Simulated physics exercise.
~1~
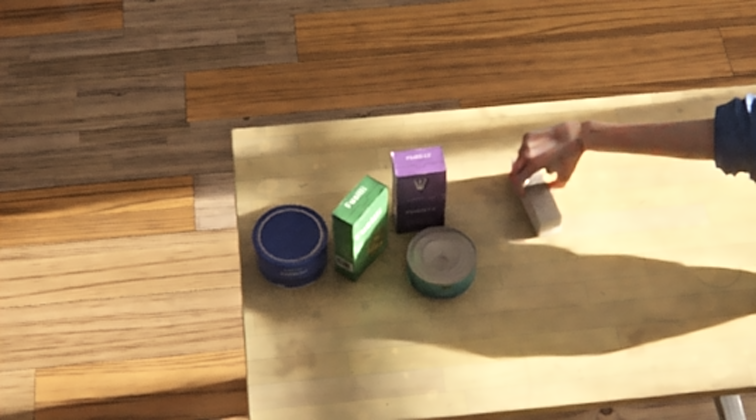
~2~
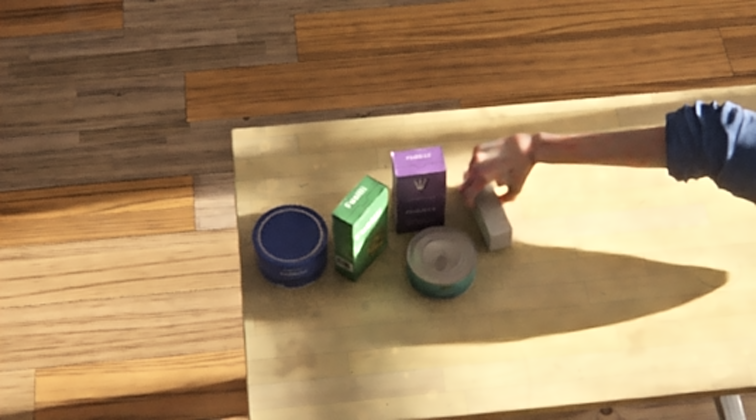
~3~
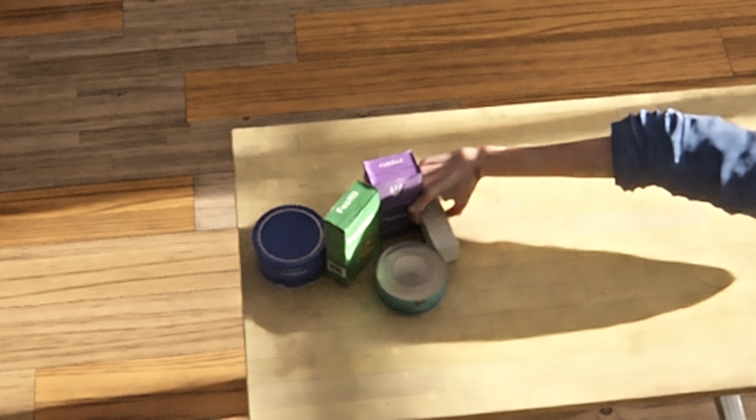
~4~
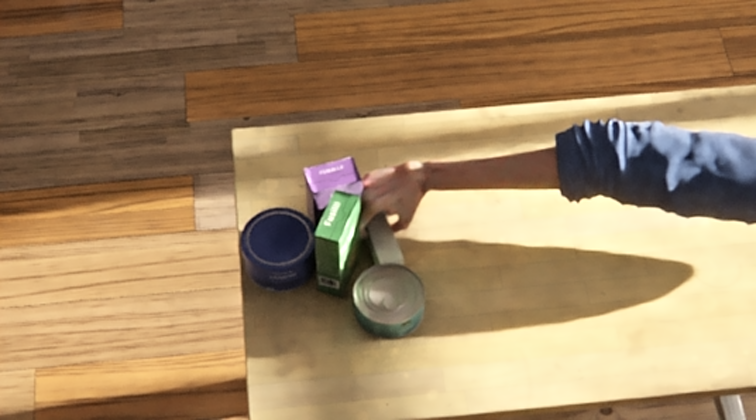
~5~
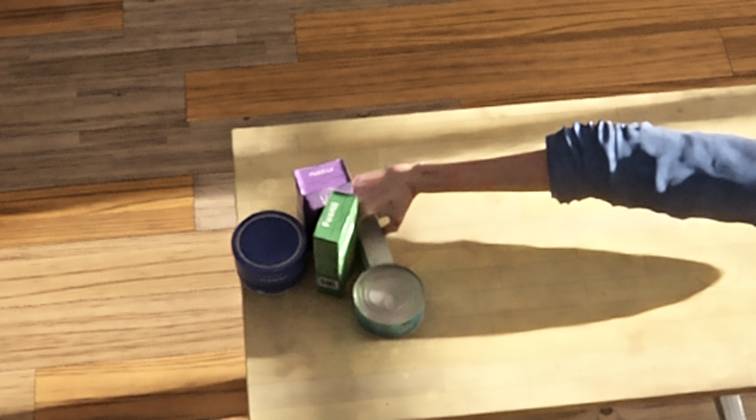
A hand slid a small block left across a table into a purple box and a turquoise tin, shoving them against a green box and then nudging a blue tub, which ended at the table's left edge, still on top with everything upright.
